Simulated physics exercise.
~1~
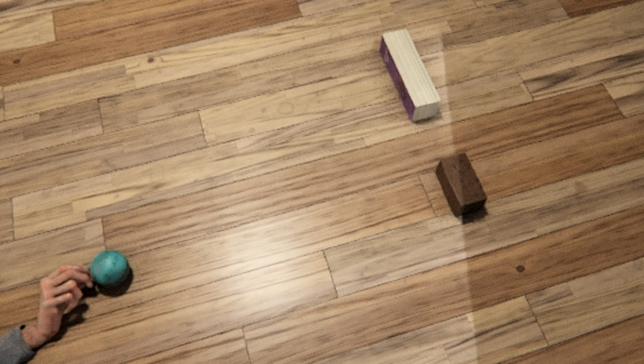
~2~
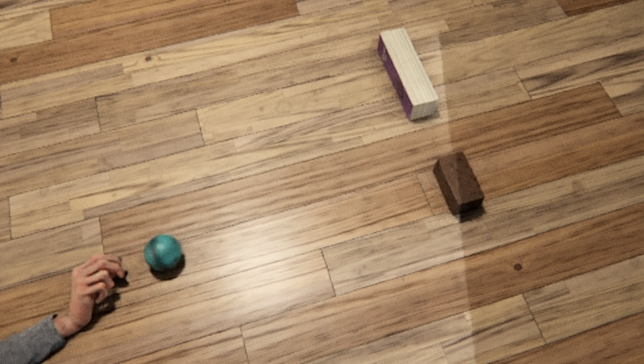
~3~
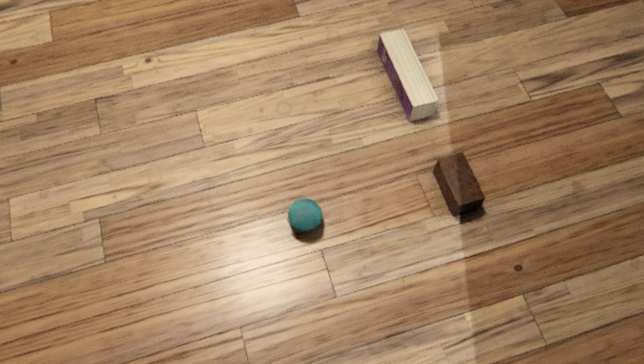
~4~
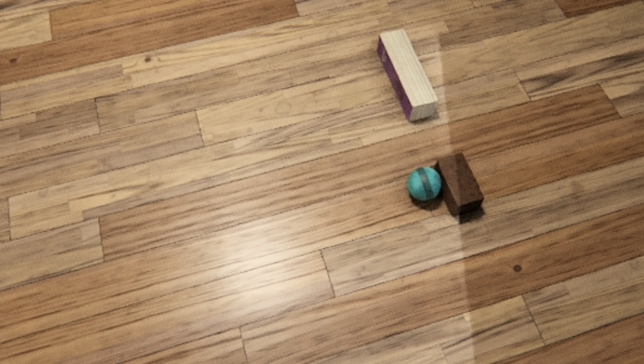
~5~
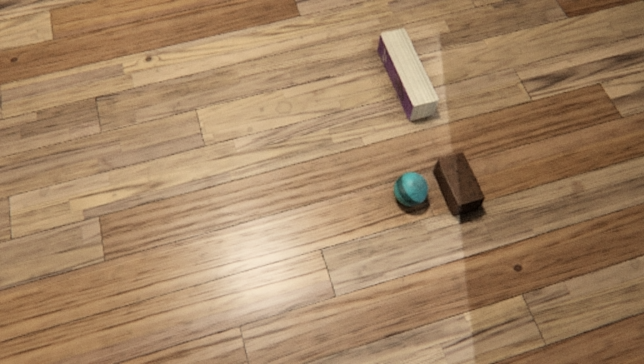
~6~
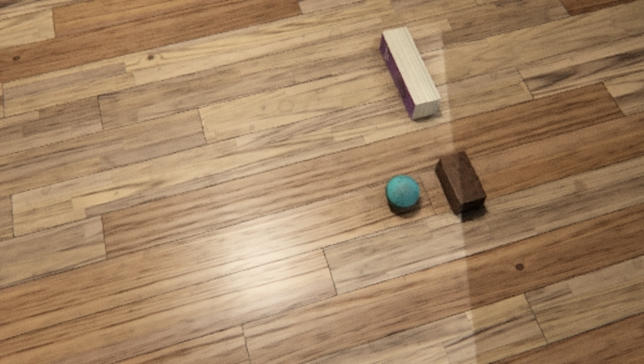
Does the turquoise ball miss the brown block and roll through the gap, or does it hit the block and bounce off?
The turquoise ball hits the brown block and bounces off, rolling back a little to the left.
